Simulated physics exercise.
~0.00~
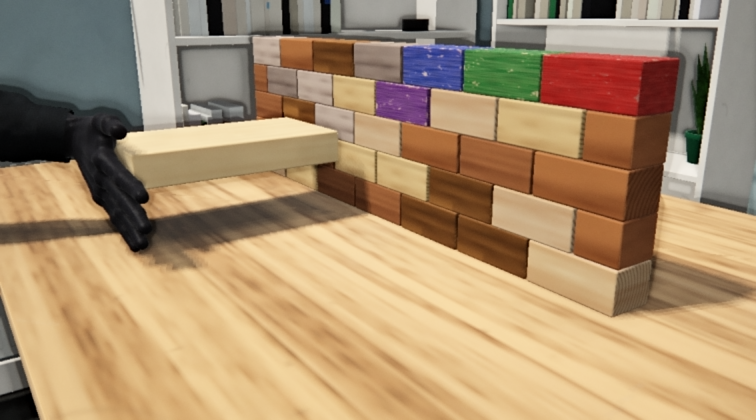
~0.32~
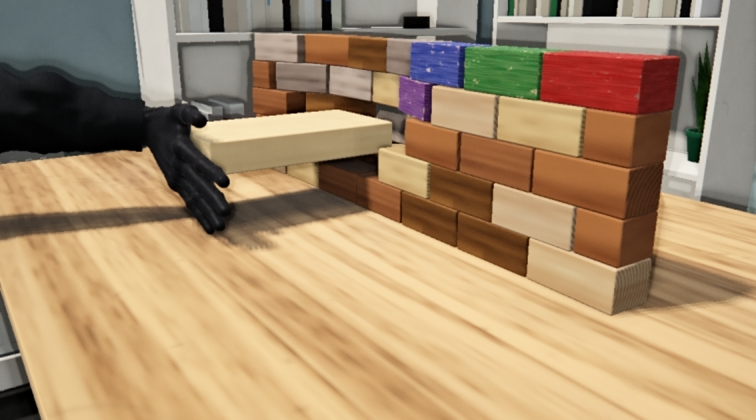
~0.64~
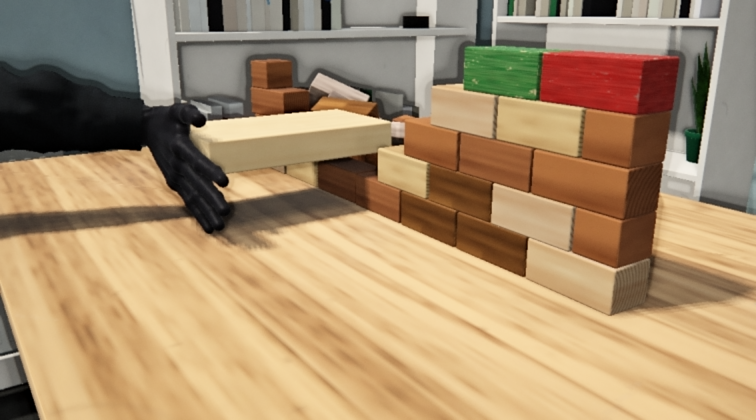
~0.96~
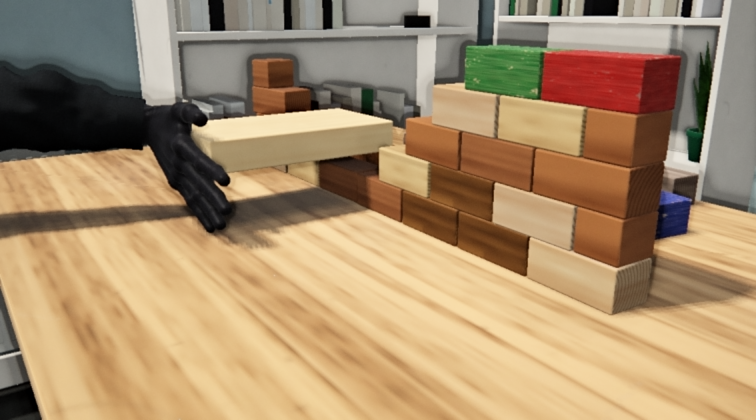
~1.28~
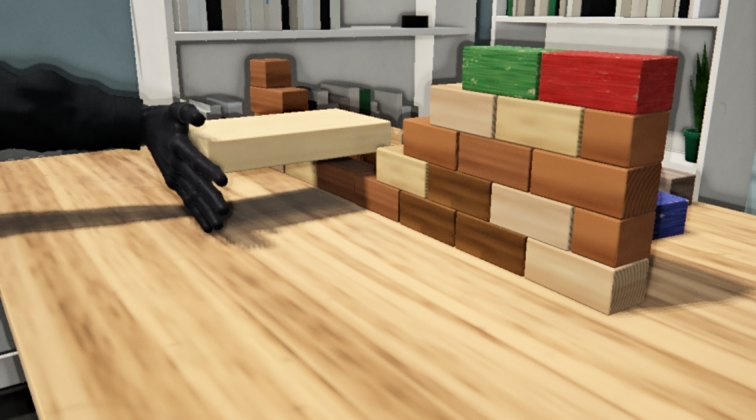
Black-gloved hand pushing a long pale block through a toy brick wall, toppling the left part while green and red blocks stay.
